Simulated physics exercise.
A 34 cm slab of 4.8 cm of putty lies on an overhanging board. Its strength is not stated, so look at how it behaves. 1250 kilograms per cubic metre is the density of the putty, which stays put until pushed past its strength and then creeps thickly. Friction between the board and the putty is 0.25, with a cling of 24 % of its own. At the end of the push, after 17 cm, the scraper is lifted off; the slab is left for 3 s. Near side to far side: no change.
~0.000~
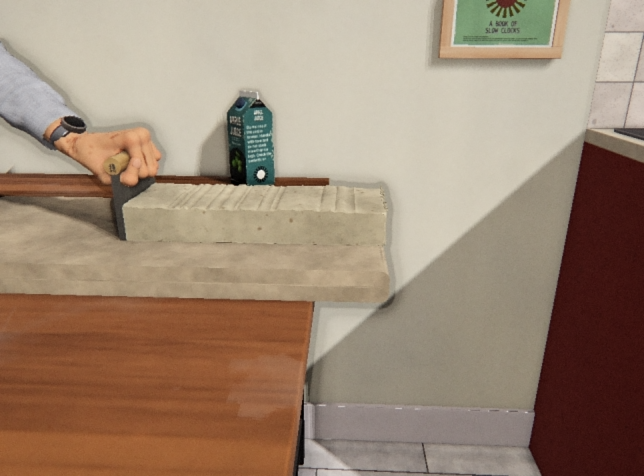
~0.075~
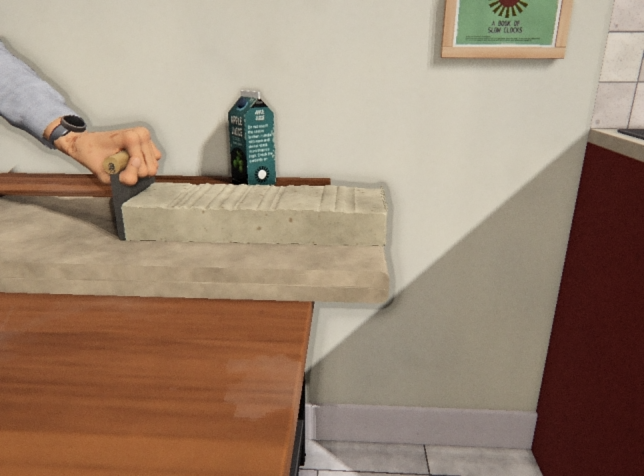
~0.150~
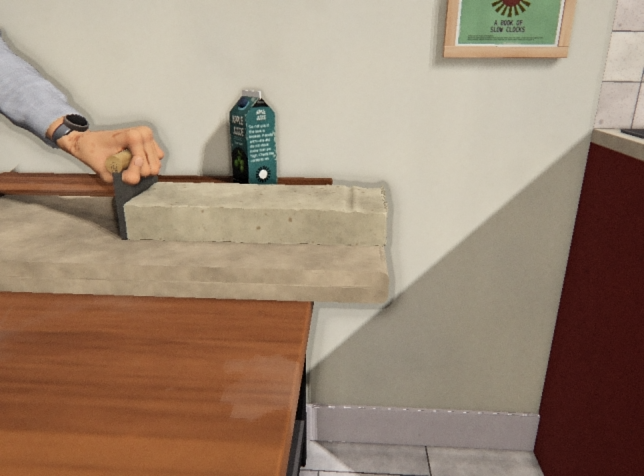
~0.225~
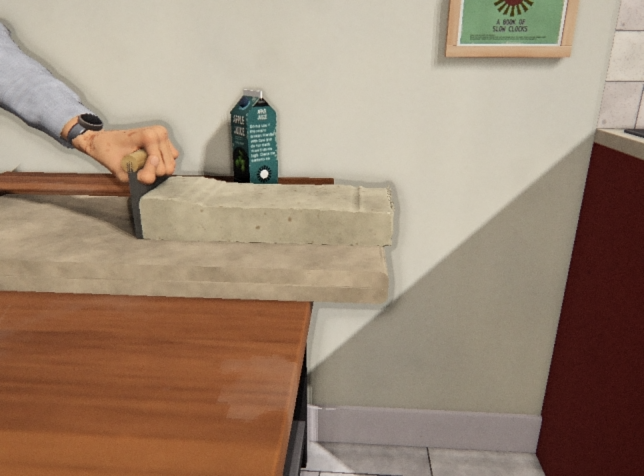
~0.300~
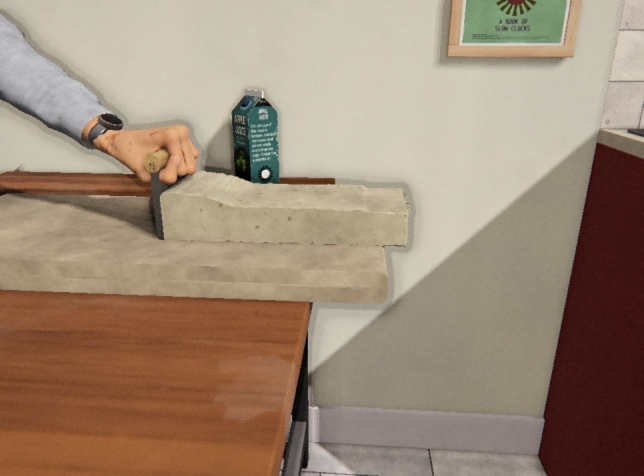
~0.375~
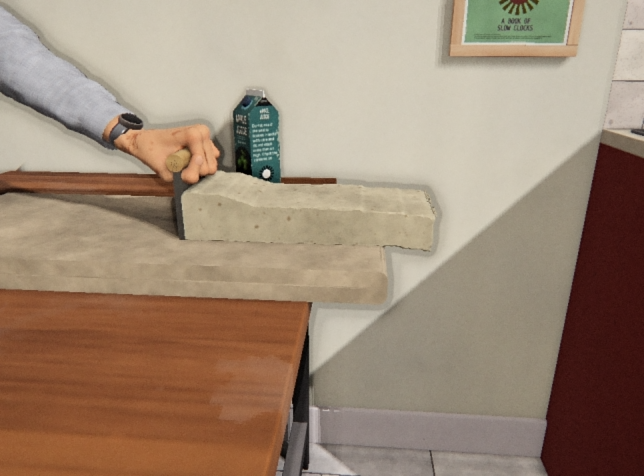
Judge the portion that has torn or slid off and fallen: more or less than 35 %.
By the end it is beyond 35 per cent.
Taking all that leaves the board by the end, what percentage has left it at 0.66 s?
Roughly 100 %.
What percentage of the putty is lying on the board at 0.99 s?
I reckon it's some 55 %.
By 0.66 s, 55 % lies on the board and 0 % has fallen.
By 0.99 s, 55 % lies on the board and 43 % has fallen.
By 1.32 s, 55 % lies on the board and 43 % has fallen.
By 1.65 s, 55 % lies on the board and 43 % has fallen.
By 3.65 s, at the end, 55 % lies on the board and 43 % has fallen.
